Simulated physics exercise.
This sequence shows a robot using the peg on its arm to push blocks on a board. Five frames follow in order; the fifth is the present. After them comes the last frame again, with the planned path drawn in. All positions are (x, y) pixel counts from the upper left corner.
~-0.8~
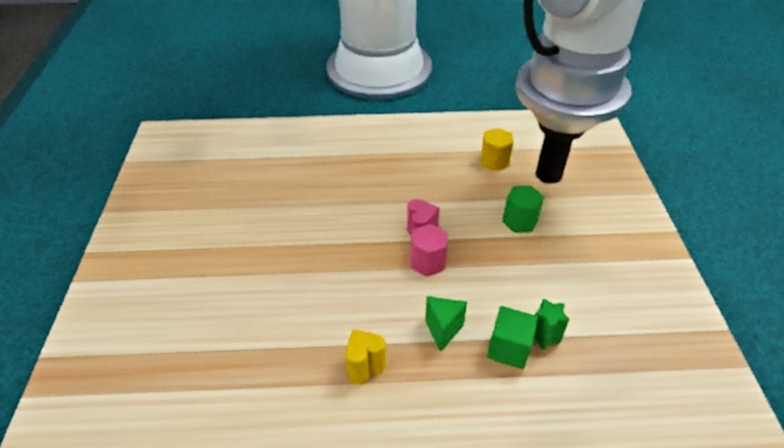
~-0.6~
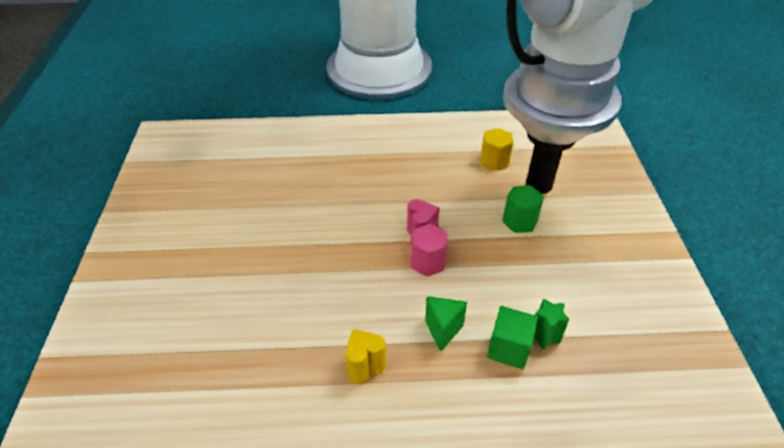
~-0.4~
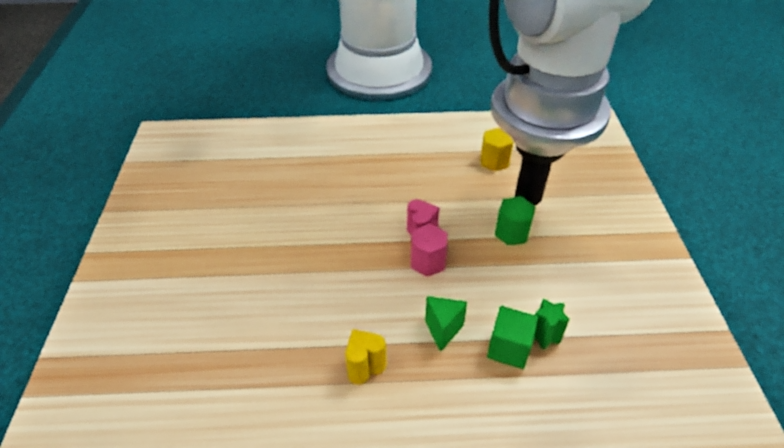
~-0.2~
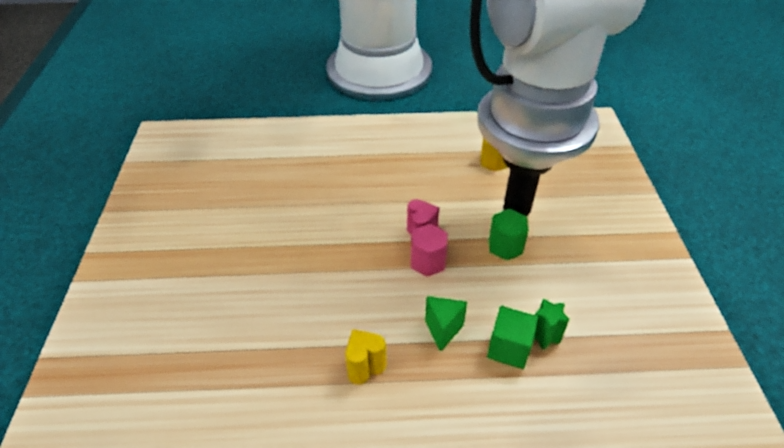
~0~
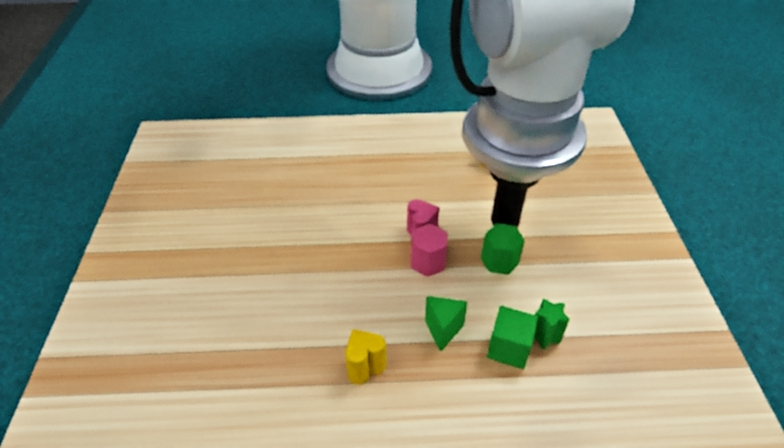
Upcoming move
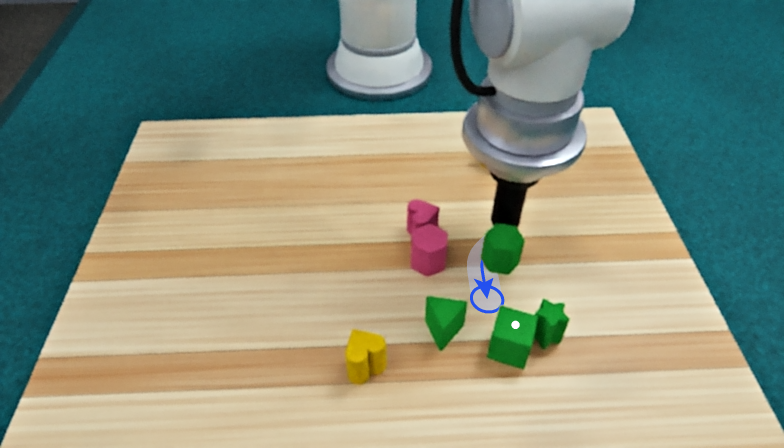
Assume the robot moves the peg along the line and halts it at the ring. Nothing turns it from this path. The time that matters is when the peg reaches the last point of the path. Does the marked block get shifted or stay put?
It gets pushed out of place.
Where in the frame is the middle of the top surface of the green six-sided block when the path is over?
By then it is at (501, 304).
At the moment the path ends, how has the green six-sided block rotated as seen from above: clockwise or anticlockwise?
It ends up turned anticlockwise.
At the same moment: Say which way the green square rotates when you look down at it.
The block turns counter-clockwise.
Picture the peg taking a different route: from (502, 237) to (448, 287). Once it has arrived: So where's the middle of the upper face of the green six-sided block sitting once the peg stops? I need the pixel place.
I'd expect the centre of its top face to be at (491, 272).
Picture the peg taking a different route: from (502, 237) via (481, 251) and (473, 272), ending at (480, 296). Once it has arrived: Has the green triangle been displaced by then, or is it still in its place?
It keeps its position.
Drawn move, from (502, 237) via (486, 253) and (483, 275), ending at (487, 299); the dot is on the green square.
The first path, step by step. Halfway along, peg (485, 249); green six-sided block (498, 267), turned 40° anticlockwise.
At the end, peg (490, 283); pink six-sided block still; green six-sided block (501, 304), turned 30° anticlockwise; green square (517, 339), turned 30° anticlockwise.
